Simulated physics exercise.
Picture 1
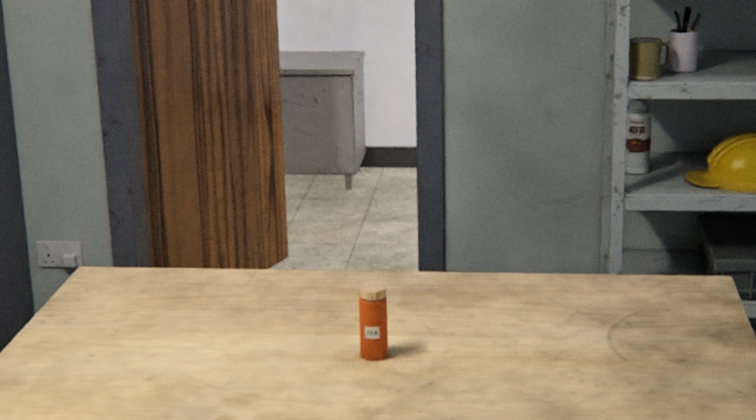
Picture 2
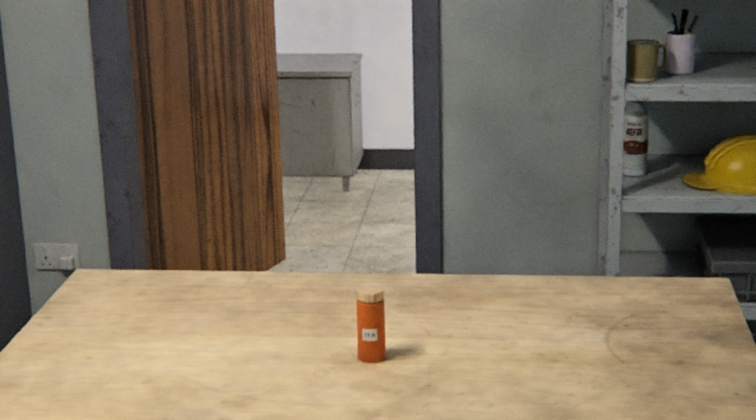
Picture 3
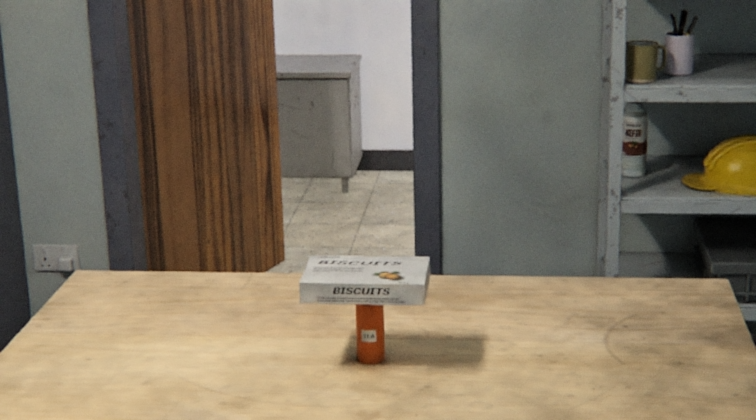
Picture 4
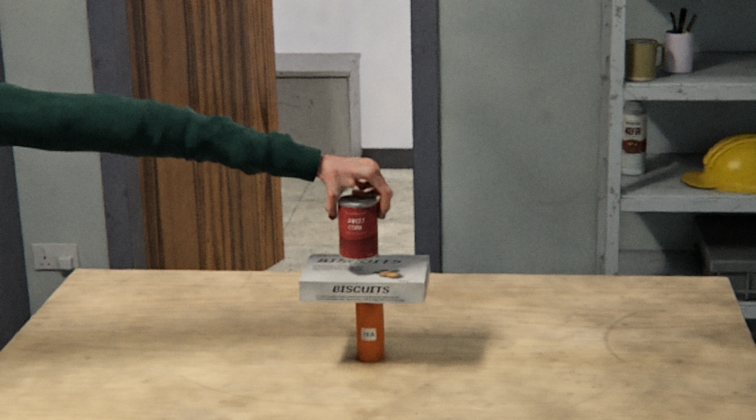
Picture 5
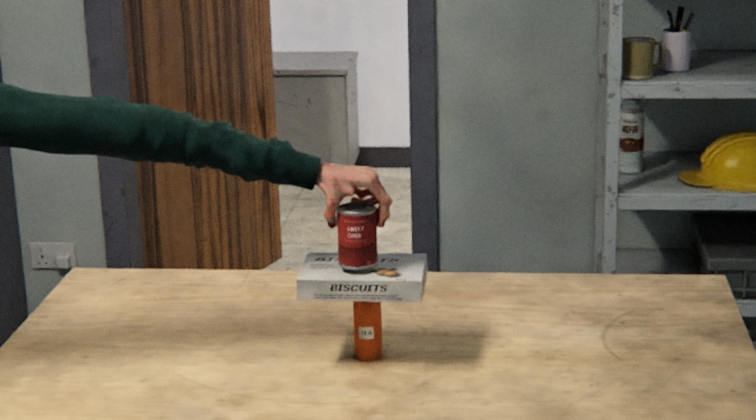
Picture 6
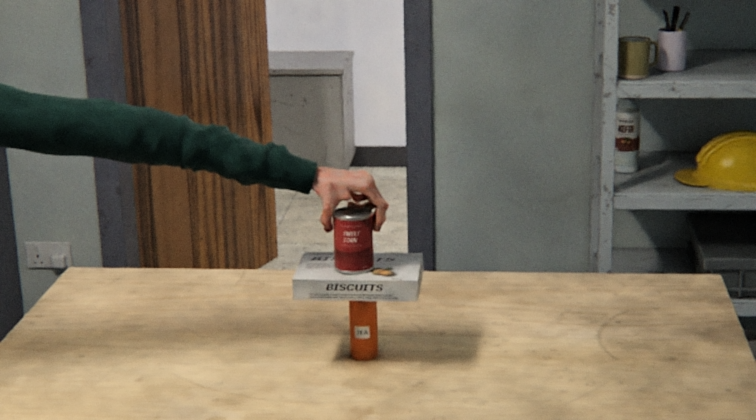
On a wooden table, an orange container stood alone, then a white biscuit box appeared balanced on top, and a hand in a green sleeve reached from the left and lowered a red tin onto it.
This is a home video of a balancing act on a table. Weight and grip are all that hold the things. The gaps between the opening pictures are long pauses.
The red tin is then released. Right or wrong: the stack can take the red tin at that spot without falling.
Right.
Then, 0.30 s later than the last frame, all is still.
Then, 0.70 s later than the last frame, red tin resting near (353, 241).
When it is over, all 3 as before. End places, in pixels of the last picture, red tin near (353, 241). The stack keeps its balance.
